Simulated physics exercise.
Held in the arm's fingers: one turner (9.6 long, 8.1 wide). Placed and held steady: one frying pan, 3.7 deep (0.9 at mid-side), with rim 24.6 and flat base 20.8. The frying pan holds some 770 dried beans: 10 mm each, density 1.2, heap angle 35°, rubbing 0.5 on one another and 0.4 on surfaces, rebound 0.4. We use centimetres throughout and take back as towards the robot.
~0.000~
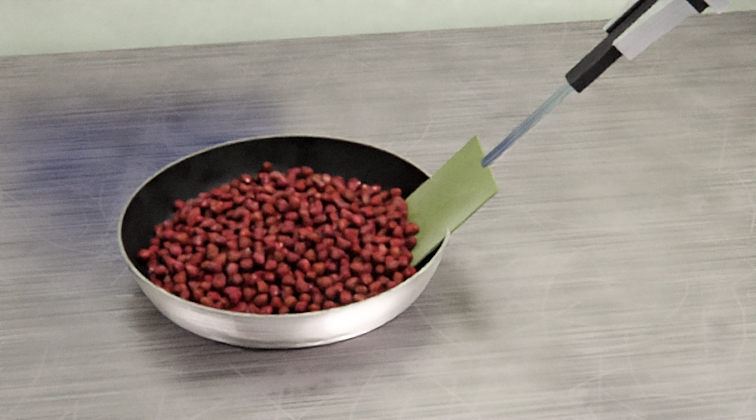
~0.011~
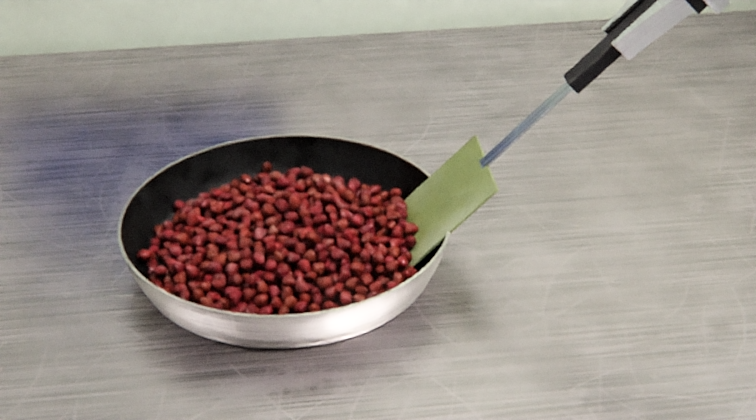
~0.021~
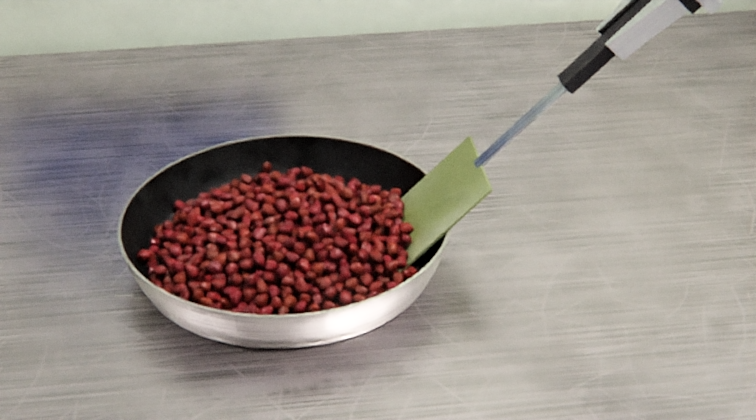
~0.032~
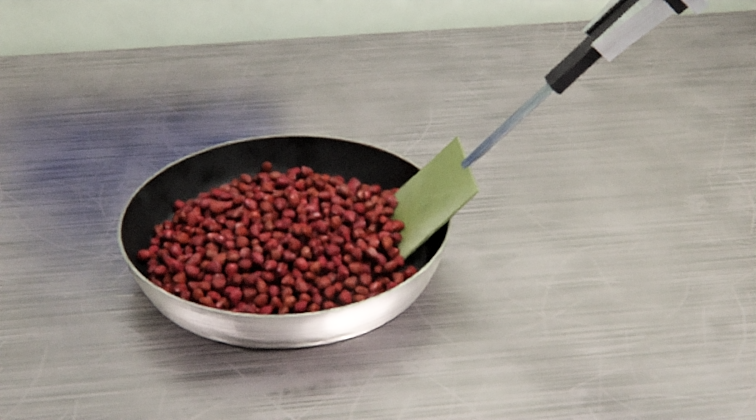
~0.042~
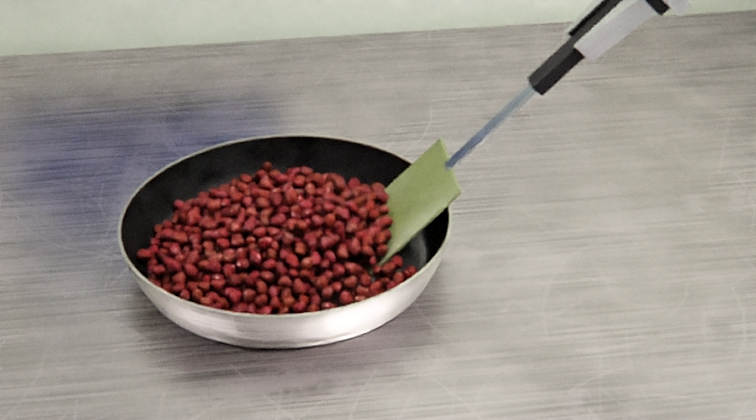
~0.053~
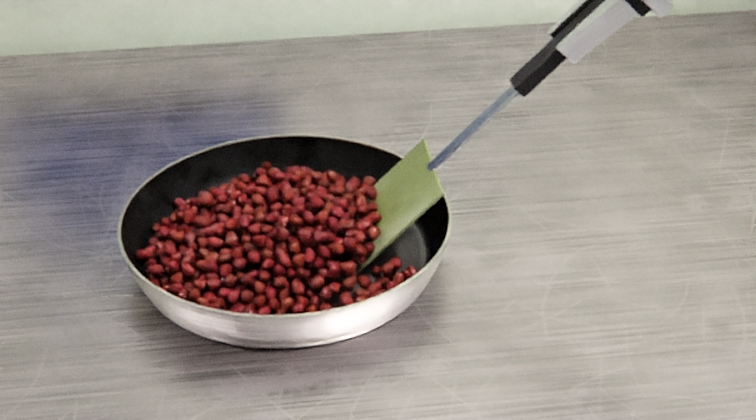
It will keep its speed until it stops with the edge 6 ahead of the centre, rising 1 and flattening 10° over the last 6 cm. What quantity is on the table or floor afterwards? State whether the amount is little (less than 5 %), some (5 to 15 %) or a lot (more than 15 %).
The amount is some, 5 to 15 %.
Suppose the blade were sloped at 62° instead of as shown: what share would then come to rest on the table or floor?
Then about 15 per cent.
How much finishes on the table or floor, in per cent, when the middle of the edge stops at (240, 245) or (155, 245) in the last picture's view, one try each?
Around 5 per cent for the first try and 30 per cent for the second.
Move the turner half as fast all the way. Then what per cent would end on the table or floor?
About 0 %.
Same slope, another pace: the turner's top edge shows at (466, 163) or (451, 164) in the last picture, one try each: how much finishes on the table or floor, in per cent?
Close to 0 per cent in the first try and close to 5 per cent in the second.
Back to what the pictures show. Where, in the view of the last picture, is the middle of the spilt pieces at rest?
At about (59, 278) in the last picture.
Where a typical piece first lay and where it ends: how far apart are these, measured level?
4 cm.
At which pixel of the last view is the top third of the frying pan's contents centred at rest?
(178, 235).
After 0.08 s, sloping 45°, highest piece 6 above the table; 771 in the frying pan.
After 0.10 s, sloping 42°, highest piece 6 above the table; 771 in the frying pan.
After 0.32 s, sloping 35°, highest piece 5 above the table; 697 in the frying pan, 64 on the table or floor, 10 on the blade or in flight.
After 1.37 s, sloping 35°, highest piece 5 above the table; 694 in the frying pan, 77 on the table or floor.
In the end, 694 in the frying pan, 77 on the table or floor. That is 10 % on the table or floor.
